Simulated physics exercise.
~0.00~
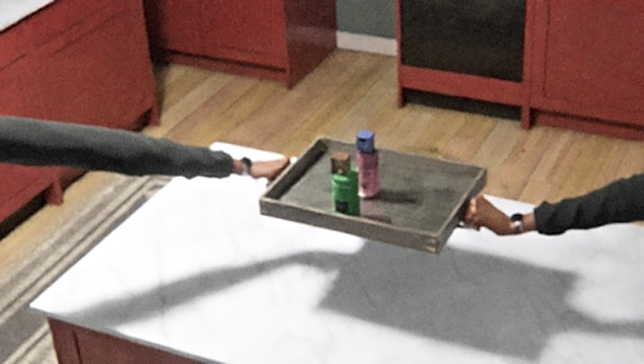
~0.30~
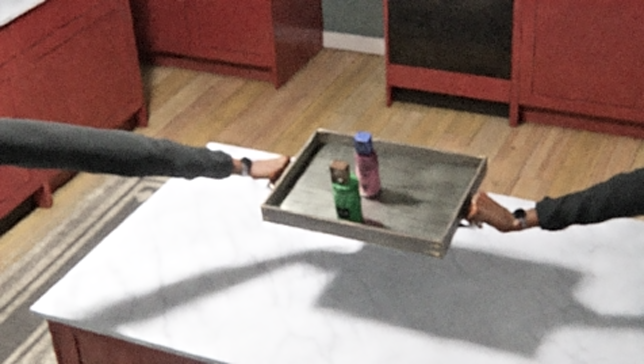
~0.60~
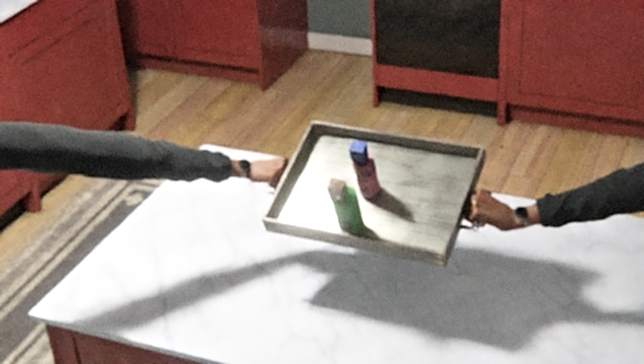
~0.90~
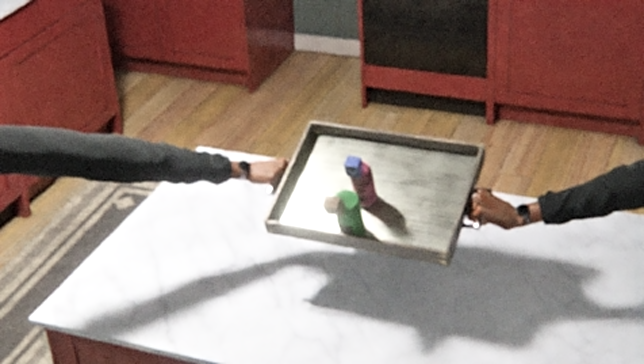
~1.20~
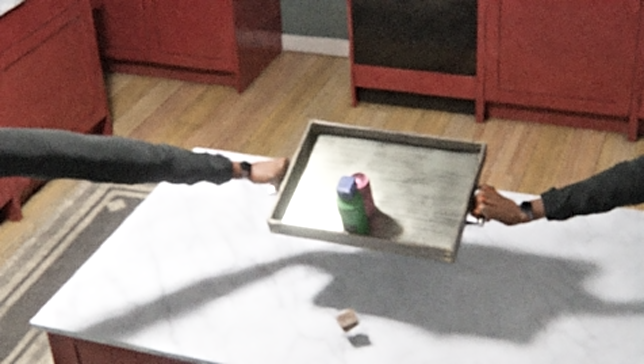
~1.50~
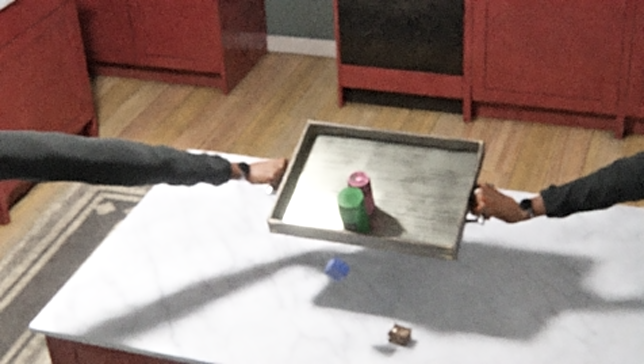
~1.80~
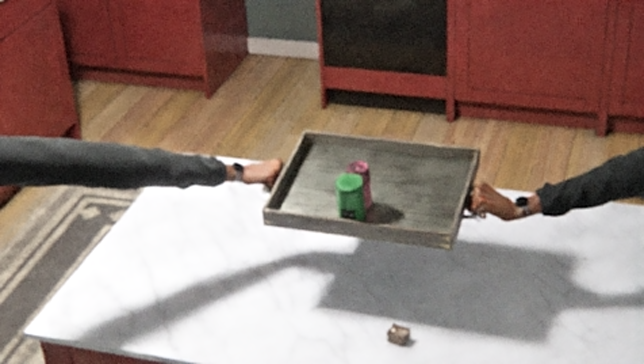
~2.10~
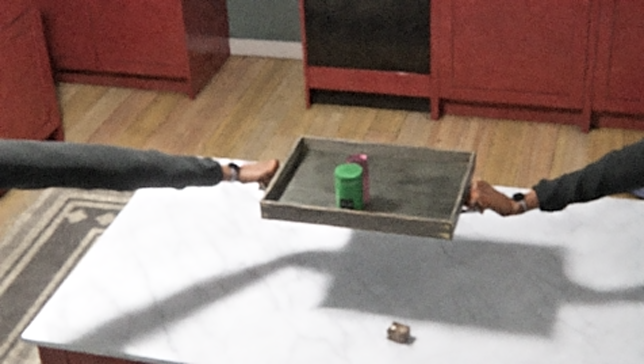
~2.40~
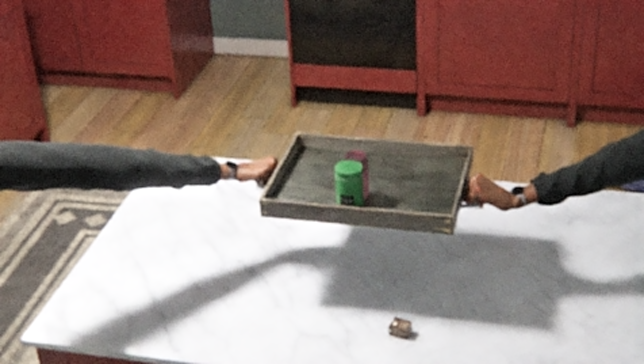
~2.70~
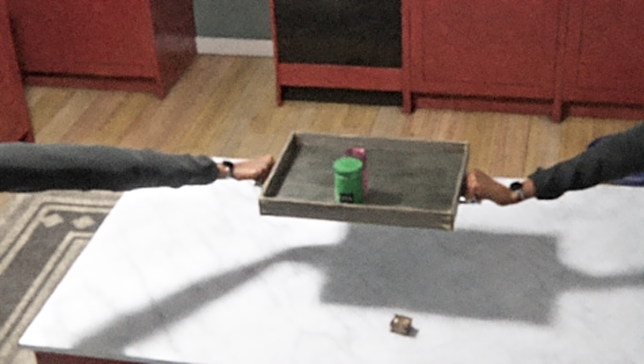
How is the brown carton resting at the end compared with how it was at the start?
It starts upright on top of the green jar, and by the end it is lying on its side on the white counter below the tray.
